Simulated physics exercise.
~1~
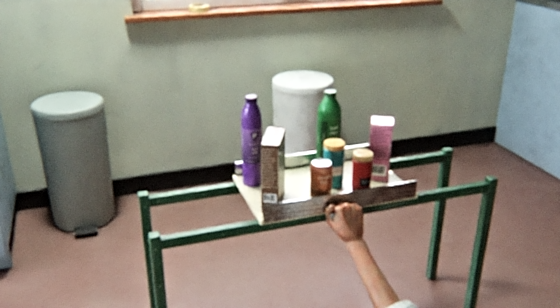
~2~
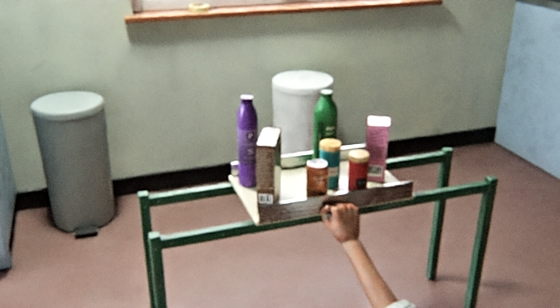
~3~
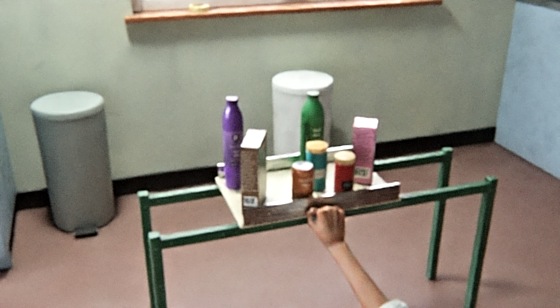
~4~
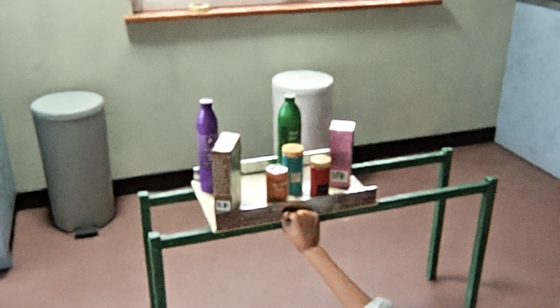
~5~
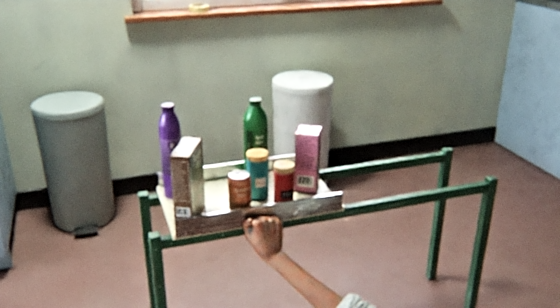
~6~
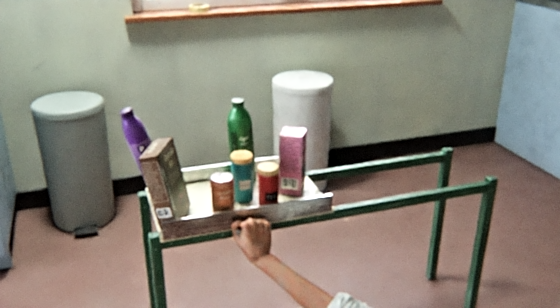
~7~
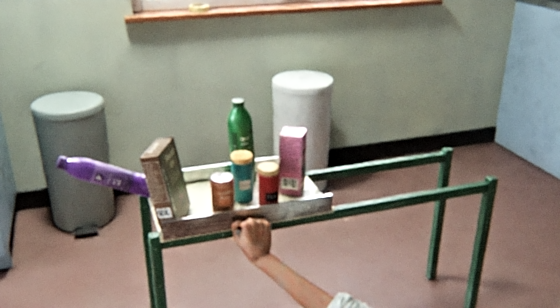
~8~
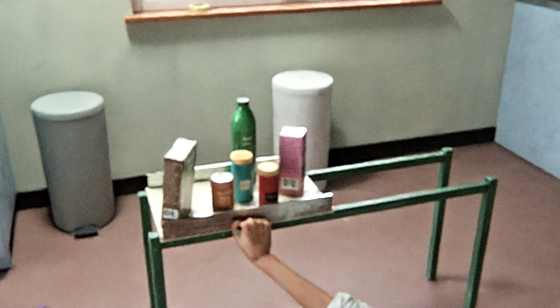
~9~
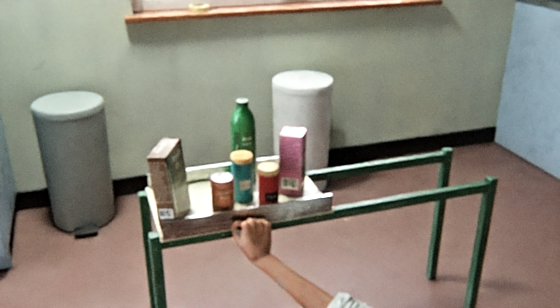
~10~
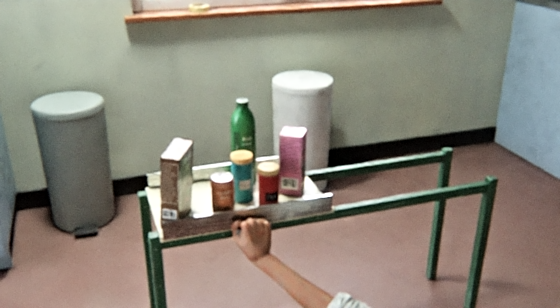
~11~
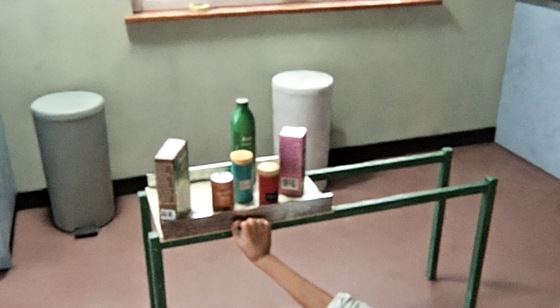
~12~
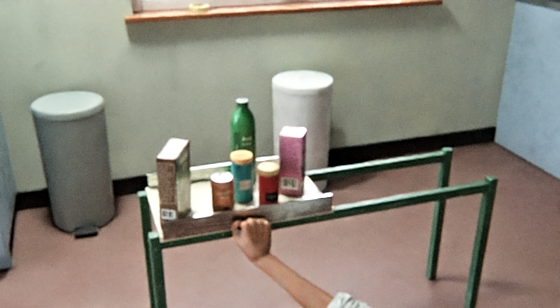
A purple bottle topples off the left end as a hand slides the tray left.
